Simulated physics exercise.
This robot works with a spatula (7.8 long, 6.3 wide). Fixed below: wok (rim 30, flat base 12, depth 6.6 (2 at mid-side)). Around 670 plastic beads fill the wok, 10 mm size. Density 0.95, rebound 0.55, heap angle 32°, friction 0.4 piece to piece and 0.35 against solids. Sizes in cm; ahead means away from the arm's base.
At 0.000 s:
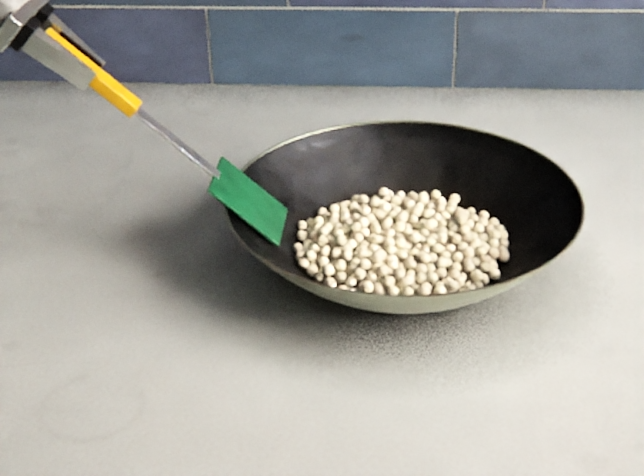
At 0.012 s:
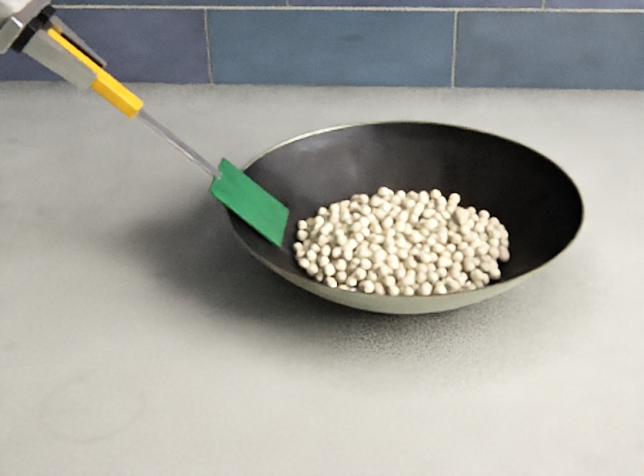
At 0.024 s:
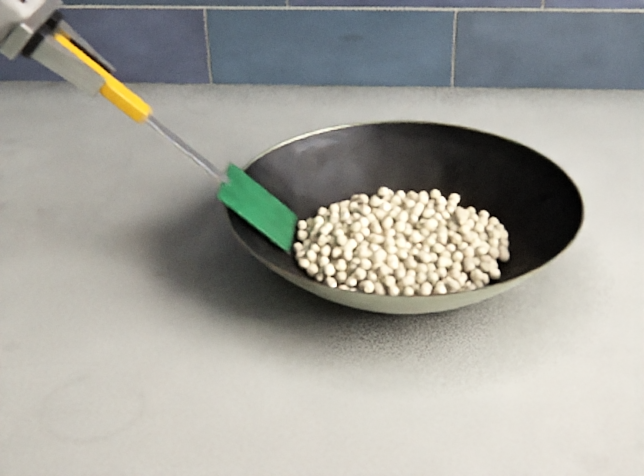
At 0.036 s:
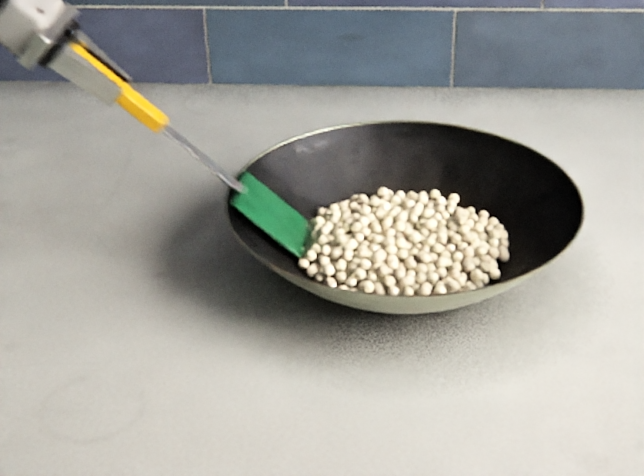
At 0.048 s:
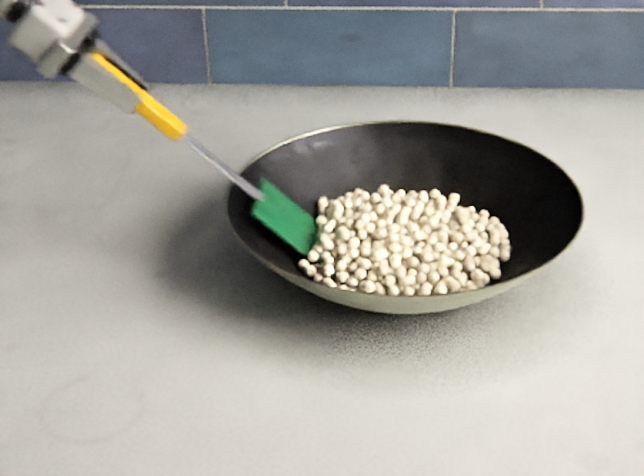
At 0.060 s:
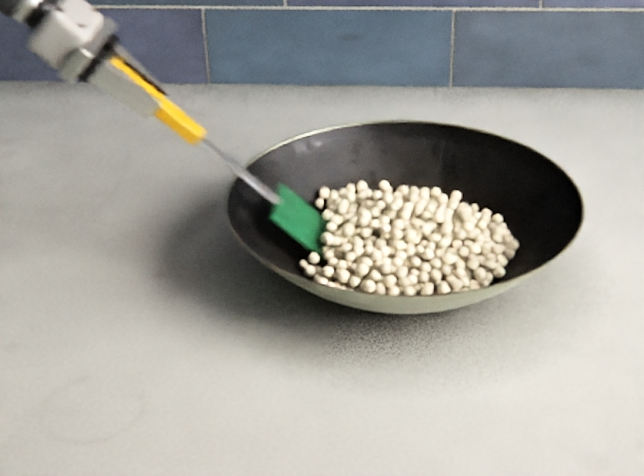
The clip shows a robotic arm holding a green spatula at the left side of a dark wok of pale beads on a grey surface; the spatula moves right and slightly down into the beads, shifting the pile slightly.
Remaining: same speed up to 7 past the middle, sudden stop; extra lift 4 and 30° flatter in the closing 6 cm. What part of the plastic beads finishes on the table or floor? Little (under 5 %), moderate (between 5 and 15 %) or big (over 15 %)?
Share on the table or floor: Moderate (between 5 and 15 %).
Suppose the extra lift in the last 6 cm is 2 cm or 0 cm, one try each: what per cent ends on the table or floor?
About 5 and 0 per cent.
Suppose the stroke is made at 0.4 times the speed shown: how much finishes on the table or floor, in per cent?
Some 0 per cent.
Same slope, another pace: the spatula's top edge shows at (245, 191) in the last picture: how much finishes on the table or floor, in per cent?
Some 0 per cent.
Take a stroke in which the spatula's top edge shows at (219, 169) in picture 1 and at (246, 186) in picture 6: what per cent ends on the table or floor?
About 0 per cent.
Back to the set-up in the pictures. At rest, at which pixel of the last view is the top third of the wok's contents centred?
At about (495, 237).
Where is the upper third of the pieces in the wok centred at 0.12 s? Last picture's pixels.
Around (428, 227).
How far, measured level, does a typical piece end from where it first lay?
About 3 cm.
After 0.09 s, sloping 43°, highest piece 6 above the table; 674 in the wok.
After 0.12 s, sloping 35°, highest piece 7 above the table; 674 in the wok.
After 0.33 s, sloping 13°, highest piece 10 above the table; 606 in the wok, 21 on the table or floor, 47 on the blade or in flight.
After 1.38 s, sloping 13°, highest piece 5 above the table; 606 in the wok, 68 on the table or floor.
At rest, 606 in the wok, 68 on the table or floor. That is 10 % on the table or floor.
